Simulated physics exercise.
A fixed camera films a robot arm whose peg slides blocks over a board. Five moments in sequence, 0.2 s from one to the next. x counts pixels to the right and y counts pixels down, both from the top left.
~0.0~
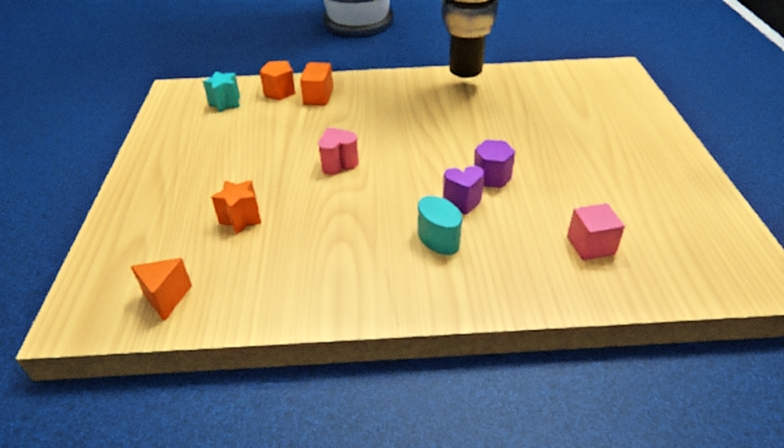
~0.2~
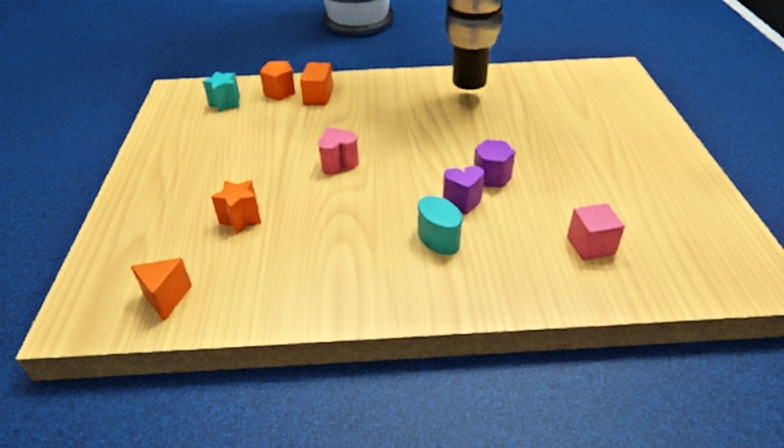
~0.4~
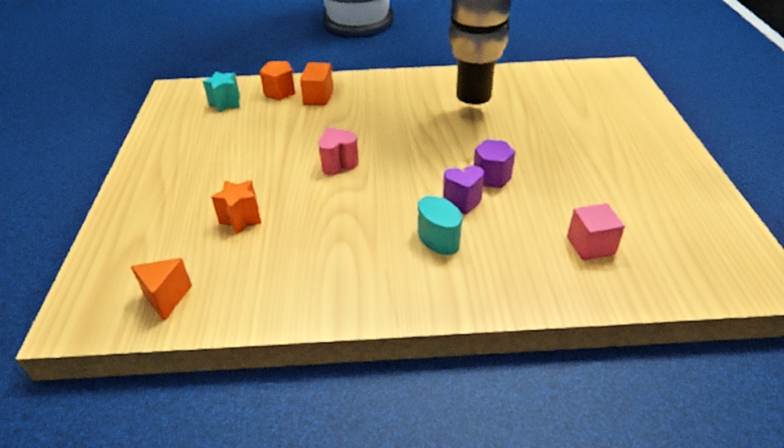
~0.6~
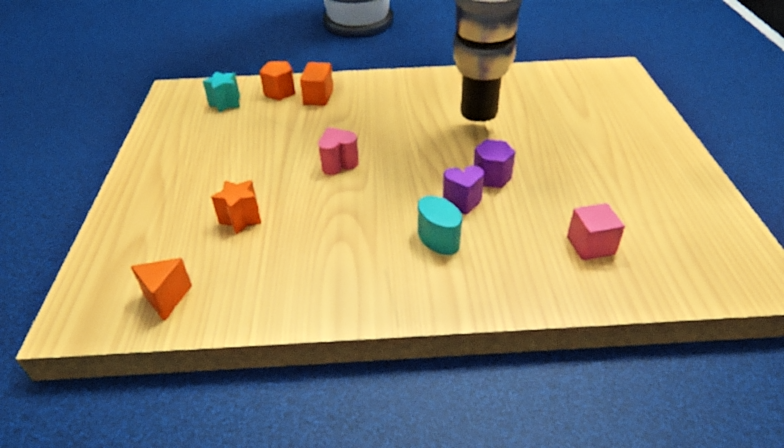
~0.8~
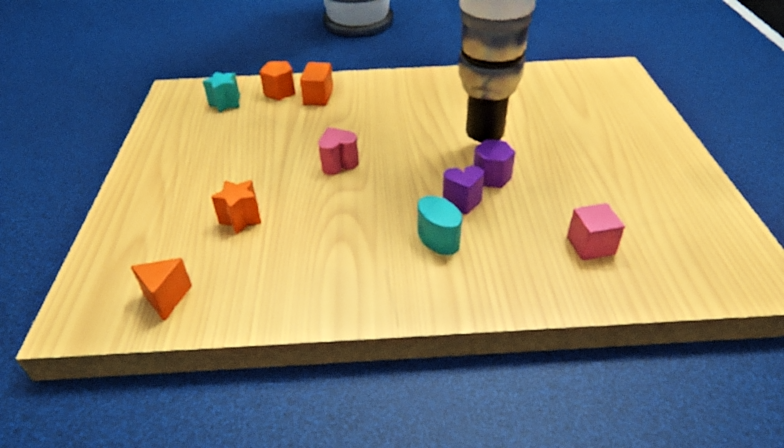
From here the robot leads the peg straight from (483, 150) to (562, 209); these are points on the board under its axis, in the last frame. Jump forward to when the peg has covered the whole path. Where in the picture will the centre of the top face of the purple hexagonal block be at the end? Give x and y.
So, by the moment the path ends, you'll find the top centre of the purple hexagonal block at (514, 180).
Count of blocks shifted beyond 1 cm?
It shifts a single block.
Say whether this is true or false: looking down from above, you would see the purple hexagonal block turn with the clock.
My answer: True.
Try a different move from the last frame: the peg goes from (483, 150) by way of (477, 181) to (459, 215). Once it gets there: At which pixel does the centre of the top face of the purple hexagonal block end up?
It will likely be found at (509, 184).
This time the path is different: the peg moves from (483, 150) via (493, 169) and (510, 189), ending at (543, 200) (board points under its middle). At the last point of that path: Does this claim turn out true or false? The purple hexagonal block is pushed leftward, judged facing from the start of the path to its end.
My answer: False.
What follows on the original path. One third of the way, peg (512, 150); purple hexagonal block (504, 164), turned 25° clockwise.
Two thirds of the way, peg (539, 170); purple hexagonal block (512, 178), turned 85° clockwise.
At the end, peg (566, 191); purple hexagonal block (514, 180), turned 100° clockwise; pink four-sided block still.
